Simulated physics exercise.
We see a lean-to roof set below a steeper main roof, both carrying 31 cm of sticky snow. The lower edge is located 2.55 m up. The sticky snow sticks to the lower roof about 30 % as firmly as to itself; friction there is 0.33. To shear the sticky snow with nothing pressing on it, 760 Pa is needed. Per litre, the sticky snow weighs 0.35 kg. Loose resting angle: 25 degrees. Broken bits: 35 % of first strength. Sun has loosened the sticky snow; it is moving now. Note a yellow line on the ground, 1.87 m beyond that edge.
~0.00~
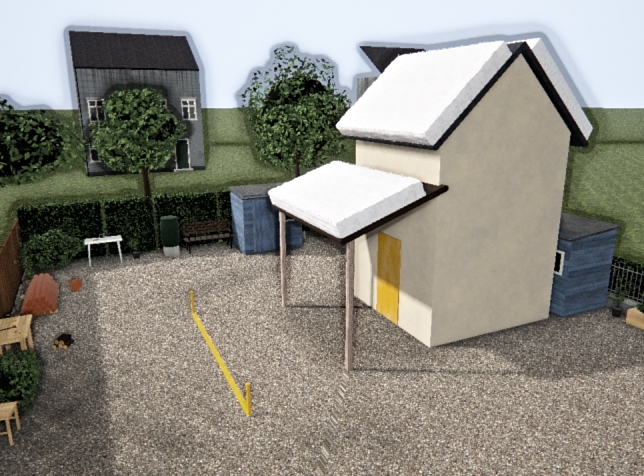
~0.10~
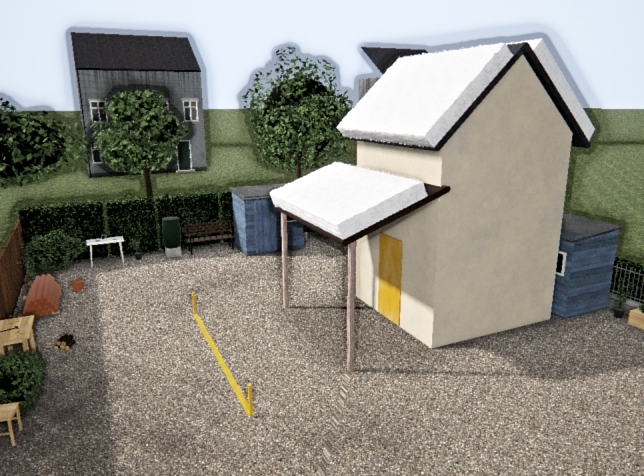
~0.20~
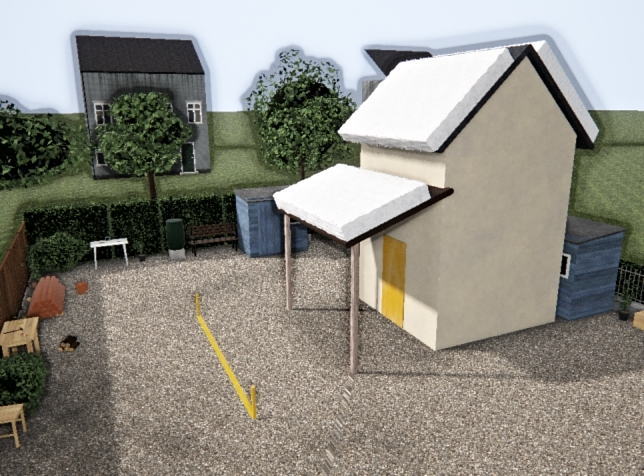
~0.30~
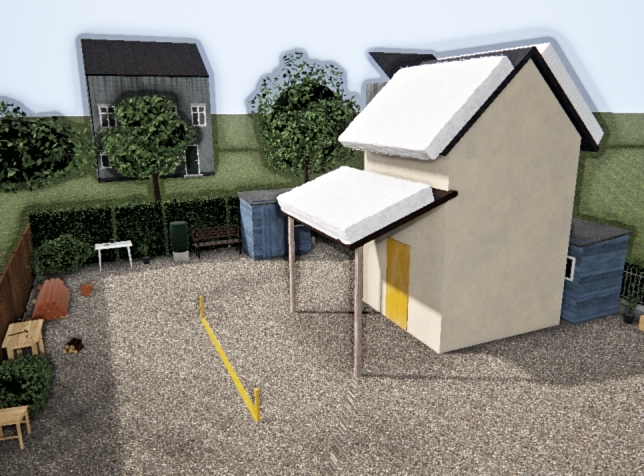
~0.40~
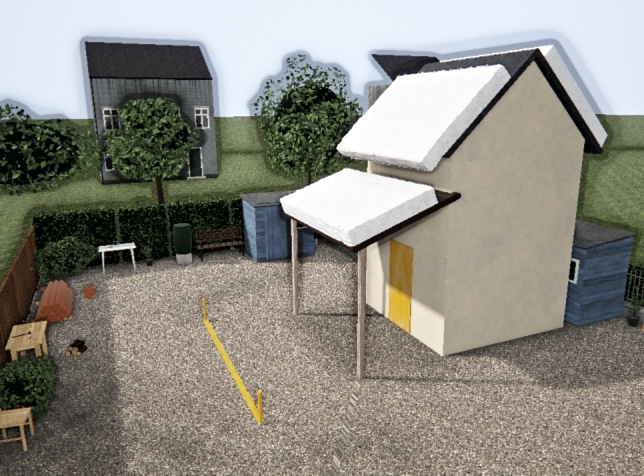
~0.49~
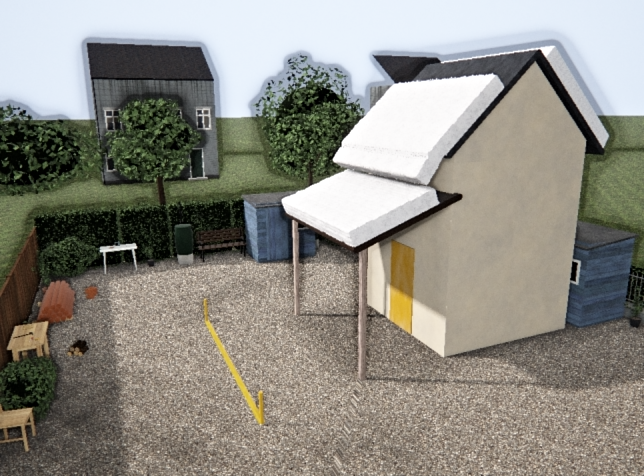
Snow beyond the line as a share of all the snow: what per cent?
The share beyond the line comes to about 35 %.
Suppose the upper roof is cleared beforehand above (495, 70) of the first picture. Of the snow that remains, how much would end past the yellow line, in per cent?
I'd put it at around 25 percent.
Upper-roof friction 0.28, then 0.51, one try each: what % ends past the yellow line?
It would be 30 % the first time and 20 % the second.
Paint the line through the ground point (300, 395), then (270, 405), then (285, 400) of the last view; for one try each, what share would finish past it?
60 %, then 40 %, then 50 %.
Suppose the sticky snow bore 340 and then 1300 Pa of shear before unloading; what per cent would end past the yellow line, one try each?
Going in order, it's 45 % and then 20 %.
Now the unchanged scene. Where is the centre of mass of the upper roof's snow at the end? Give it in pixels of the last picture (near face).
Roughly pixel (260, 388) on the near face.
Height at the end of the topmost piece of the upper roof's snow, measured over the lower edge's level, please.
0.5 m, give or take.
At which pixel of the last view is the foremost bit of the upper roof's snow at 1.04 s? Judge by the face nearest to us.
I'd point to around (346, 222).
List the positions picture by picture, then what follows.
Leading edge of the sticky snow at (433, 130), in the first frame.
Leading edge of the sticky snow at (433, 132), its middle shifted 2.7 cm, 1 % of it past the upper edge, in one piece, in the second frame.
Leading edge of the sticky snow at (434, 137), its middle shifted 10 cm, 5 % of it past the upper edge, in one piece, in the third frame.
Leading edge of the sticky snow at (433, 143), its middle shifted 24 cm, 11 % of it past the upper edge, in one piece, in the fourth frame.
Leading edge of the sticky snow at (430, 155), its middle shifted 42 cm, 19 % of it past the upper edge, in one piece, in the fifth frame.
Leading edge of the sticky snow at (424, 167), its middle shifted 66 cm, 29 % of it past the upper edge, cracking, in the sixth frame.
After 1.04 s, none is below the lower edge and 0 % is past the line.
After 1.70 s, 52 % is below the lower edge and 2 % is past the line.
After 2.35 s, 74 % is below the lower edge and 33 % is past the line.
After 3.00 s, 88 % is below the lower edge and 35 % is past the line.
After 3.50 s, at the end, 88 % is below the lower edge and 35 % is past the line.
